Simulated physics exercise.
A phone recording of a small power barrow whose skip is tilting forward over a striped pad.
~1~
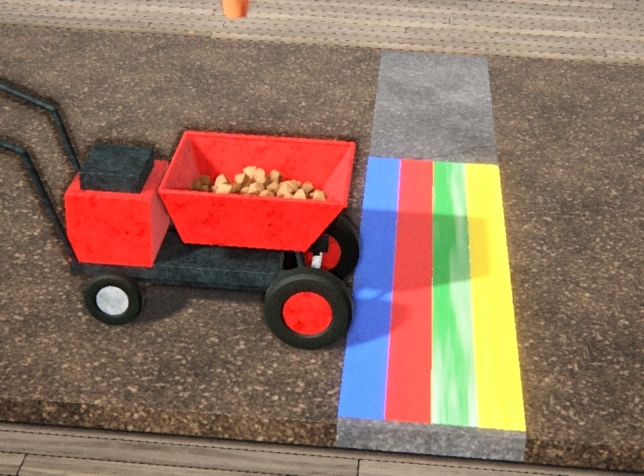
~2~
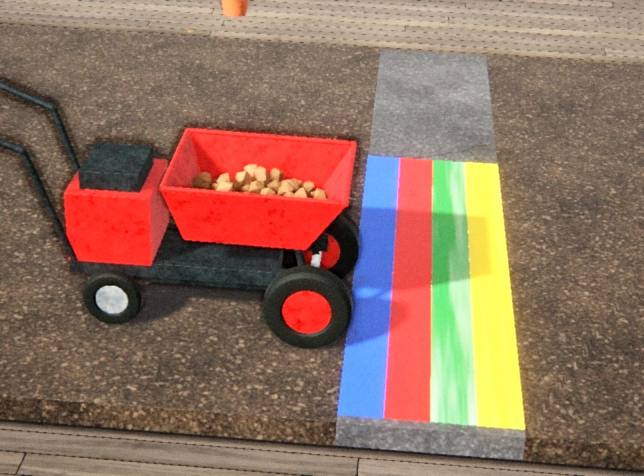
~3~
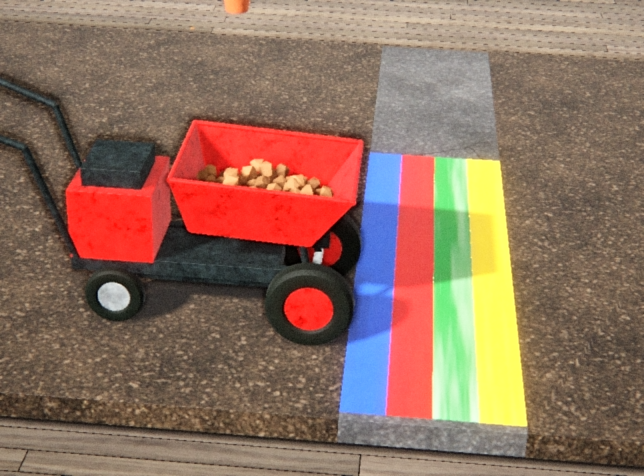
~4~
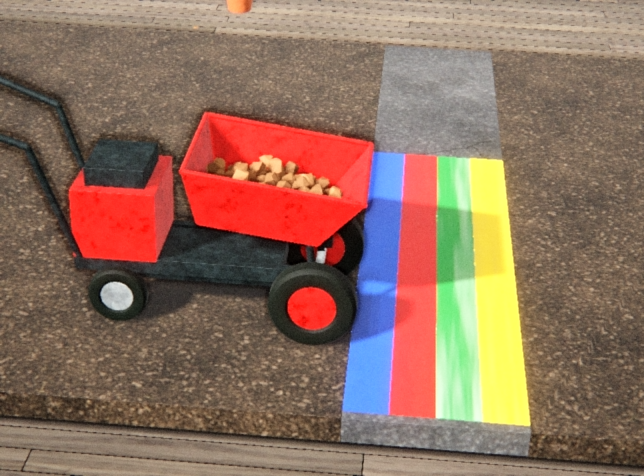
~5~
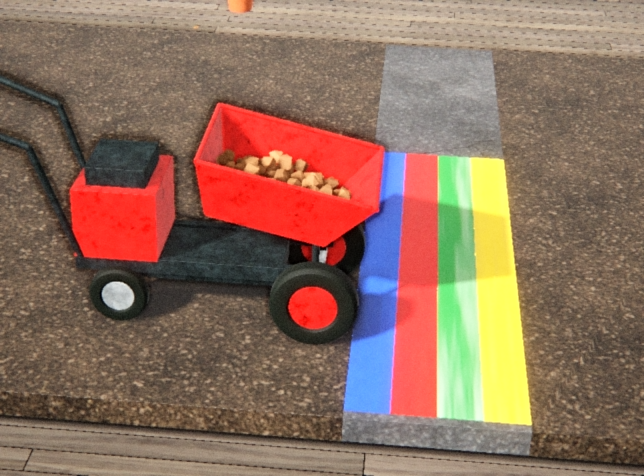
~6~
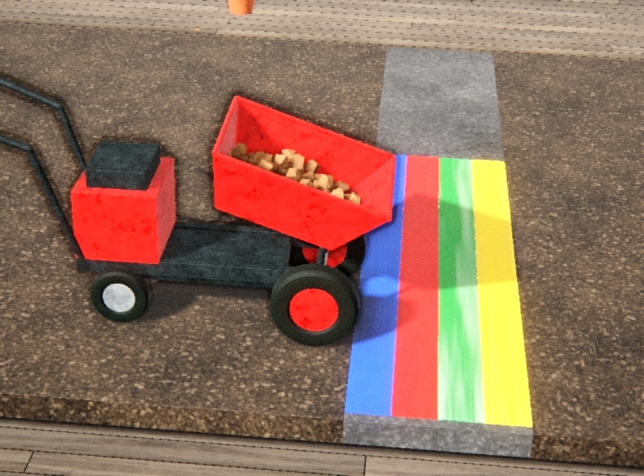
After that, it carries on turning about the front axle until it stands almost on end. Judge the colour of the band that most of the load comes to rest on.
Most of it rests on the green band.
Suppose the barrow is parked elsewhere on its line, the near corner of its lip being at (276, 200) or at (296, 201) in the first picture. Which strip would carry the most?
First: The red one; second: That red strip.
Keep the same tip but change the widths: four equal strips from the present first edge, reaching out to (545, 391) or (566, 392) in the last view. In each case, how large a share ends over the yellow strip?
Near 30 and then 20 in a hundred.
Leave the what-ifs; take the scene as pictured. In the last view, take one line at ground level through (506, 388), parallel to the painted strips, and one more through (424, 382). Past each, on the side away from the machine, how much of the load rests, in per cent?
Close to 20 % and 90 %, in that order.
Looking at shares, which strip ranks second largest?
It's yellow next.
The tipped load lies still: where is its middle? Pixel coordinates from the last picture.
Resting centre, last picture - approx. (476, 316).
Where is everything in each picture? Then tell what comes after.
In the first picture, lip of the skip at (344, 205), level; top of the load at (267, 197), clay clods; blue strip at (365, 377); red strip at (409, 381); green strip at (454, 384); yellow strip at (499, 387).
In the second picture, lip of the skip at (345, 204), level; top of the load at (257, 189).
In the third picture, lip of the skip at (353, 203), tipped barely; top of the load at (253, 193).
In the fourth picture, lip of the skip at (364, 205), tipped a little; top of the load at (262, 189).
In the fifth picture, lip of the skip at (376, 210), tipped a little; top of the load at (252, 171).
In the sixth picture, lip of the skip at (389, 219), tipped clearly; top of the load at (252, 174); blue strip at (371, 374); red strip at (416, 377); green strip at (461, 380); yellow strip at (505, 384).
Soon after the last picture, skip tipped steeply; all in the skip.
A little later, skip tipped right over; most in the skip; a small part over the green strip; a small part over the yellow strip.
Later still, skip tipped right over; a small part in the skip; a stray few over the red strip; about half over the green strip; about a third over the yellow strip; a small part off the paint.
At rest, skip tipped right over; a small part in the skip; none over the blue strip; a small part over the red strip; about half over the green strip; about a third over the yellow strip; a small part off the paint.
